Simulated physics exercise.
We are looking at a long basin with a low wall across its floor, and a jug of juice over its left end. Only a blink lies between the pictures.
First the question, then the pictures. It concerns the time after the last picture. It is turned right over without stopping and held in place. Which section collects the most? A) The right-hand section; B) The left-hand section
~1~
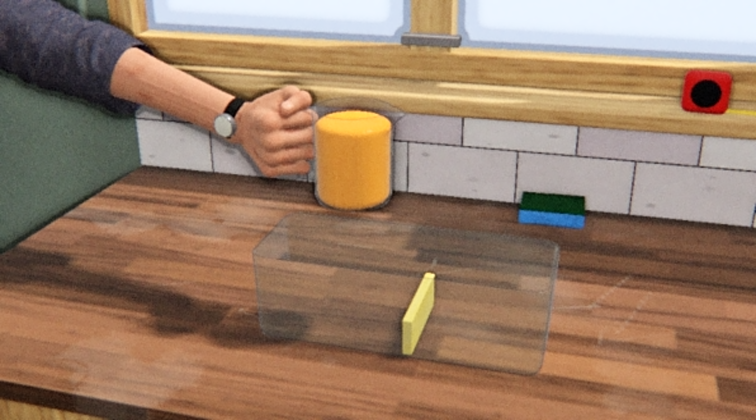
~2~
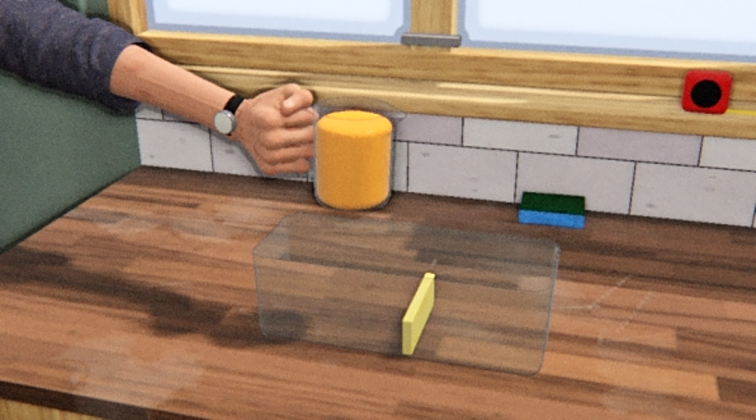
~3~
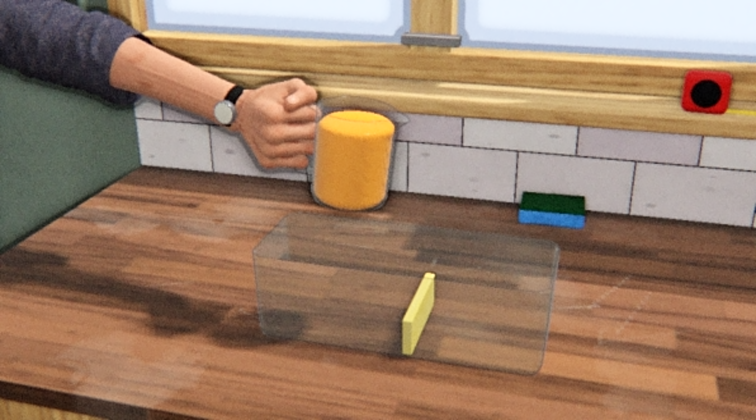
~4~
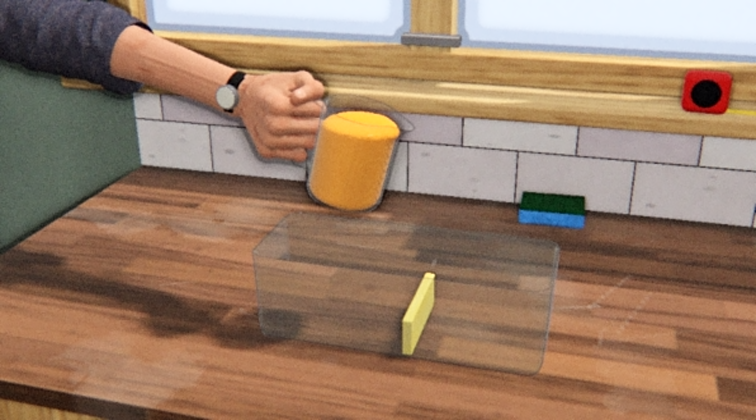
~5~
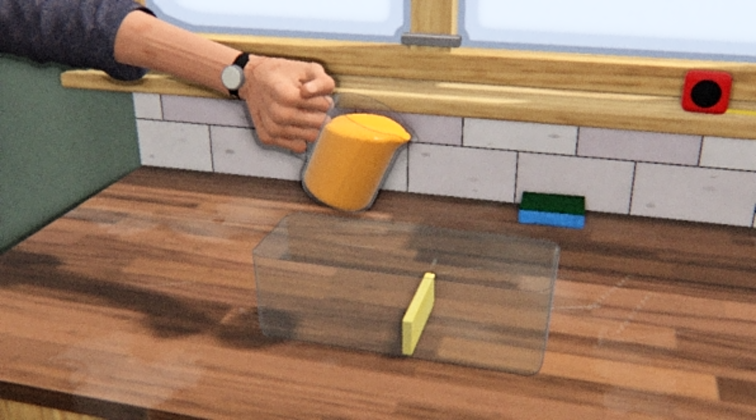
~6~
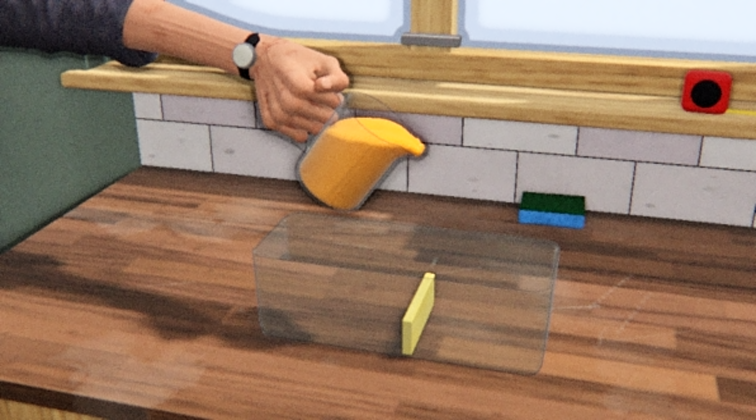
Answer: A.
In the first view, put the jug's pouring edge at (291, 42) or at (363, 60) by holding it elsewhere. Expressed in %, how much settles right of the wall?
Try one: 10 %; try two: 40 %.
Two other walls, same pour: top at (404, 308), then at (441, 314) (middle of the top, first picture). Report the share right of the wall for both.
85 % then 55 %.
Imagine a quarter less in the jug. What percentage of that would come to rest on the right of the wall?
Close to 75 per cent.
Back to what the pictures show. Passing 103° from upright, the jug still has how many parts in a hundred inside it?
Remaining share, estimated: 50 %.
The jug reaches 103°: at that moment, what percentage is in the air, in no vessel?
I'd reckon some 20 per cent.
A moment on, the tilt is 103° and 51 per cent is still to pour, 0 is left of the wall and 27 right of it.
Next, the tilt is 120° and 6 per cent is still to pour, 9 is left of the wall and 77 right of it.
Then the tilt is 120° and 0 per cent is still to pour, 15 is left of the wall and 84 right of it.
Later the tilt is 120° and 0 per cent is still to pour, 15 is left of the wall and 84 right of it.
At rest 15 per cent lies left of the wall, 84 right of it and 2 outside.
